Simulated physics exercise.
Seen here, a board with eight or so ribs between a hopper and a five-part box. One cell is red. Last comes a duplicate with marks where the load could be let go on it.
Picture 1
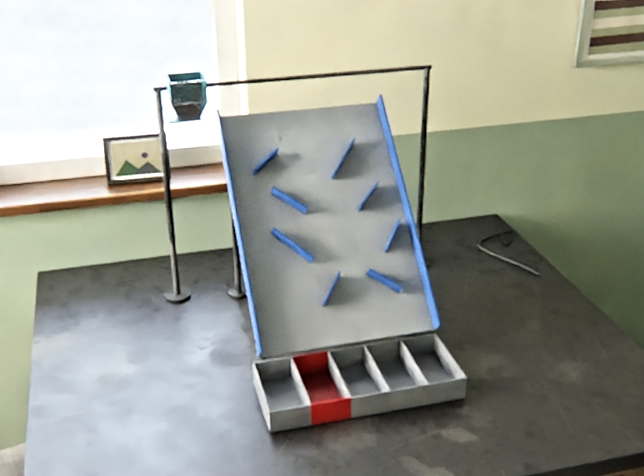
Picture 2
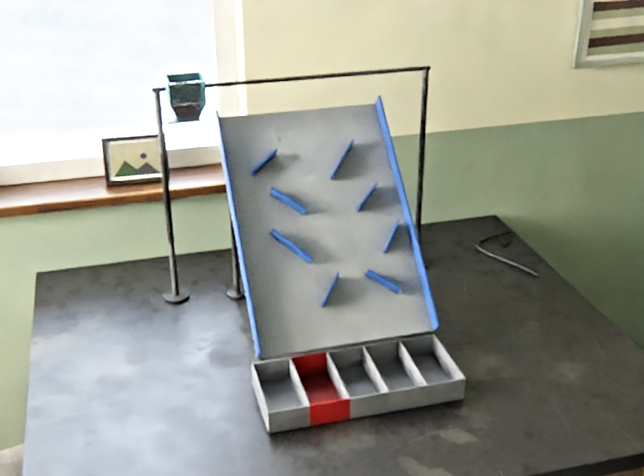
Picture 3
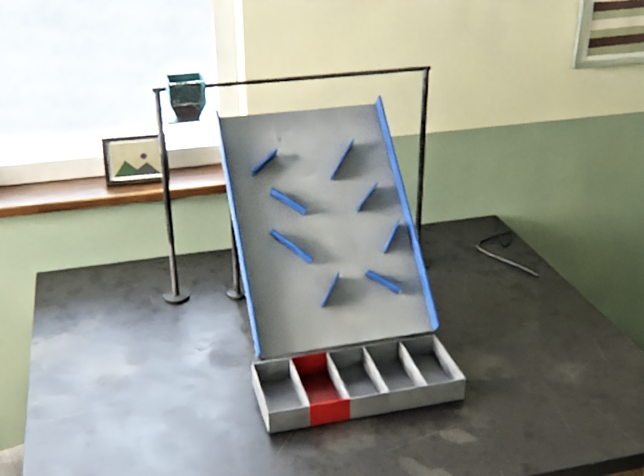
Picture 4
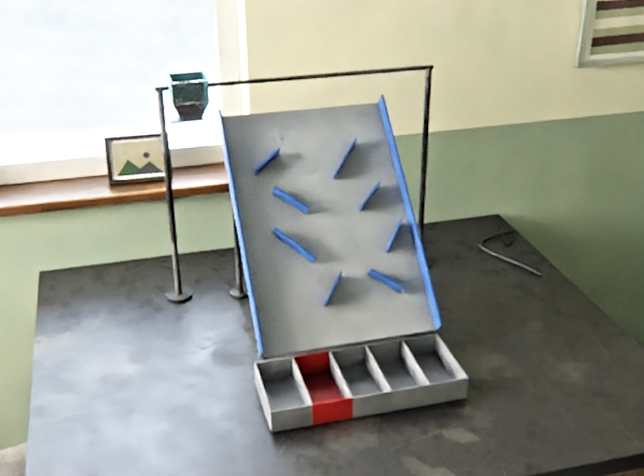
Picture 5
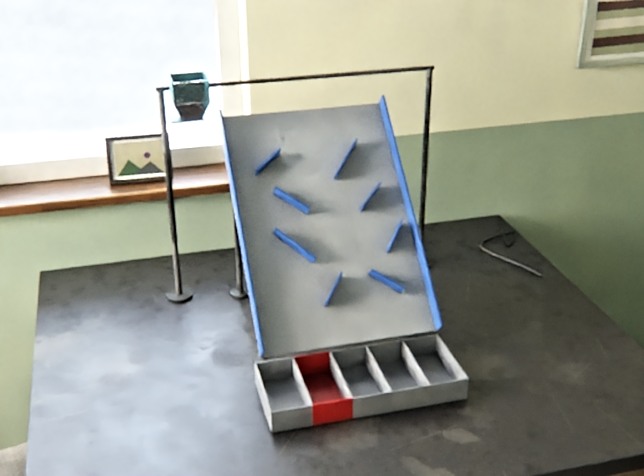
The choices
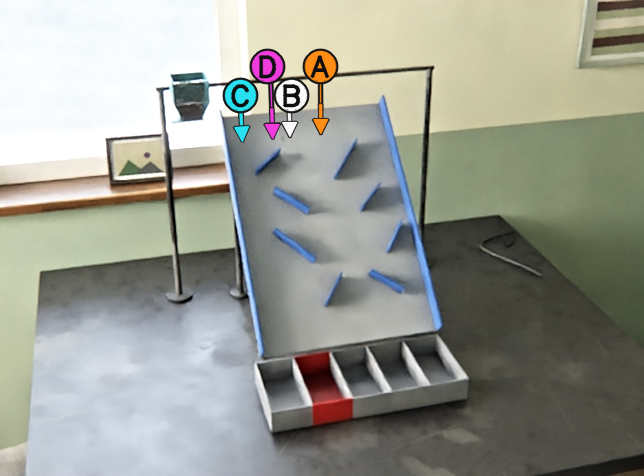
On a dark tabletop by a window, a tilted grey board with blue ribs standing motionless above a box with one red cell.
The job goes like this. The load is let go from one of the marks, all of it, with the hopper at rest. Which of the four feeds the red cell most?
Mark A does it best.
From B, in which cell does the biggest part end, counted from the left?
The fourth from the left.
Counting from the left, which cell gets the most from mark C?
The first.
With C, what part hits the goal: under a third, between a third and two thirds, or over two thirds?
Under a third.
On the marked copy, mark A meets the board at (320, 128); mark B meets the board at (289, 131); mark C meets the board at (242, 136); mark D meets the board at (272, 133).
If A is chosen, about half in the red cell, about half in other cells, a stray few outside the box.
If B is chosen, a small part in the red cell, most in other cells, a stray few outside the box.
If C is chosen, a stray few in the red cell, nearly all in other cells, a small part outside the box.
If D is chosen, a stray few in the red cell, nearly all in other cells, a small part outside the box.
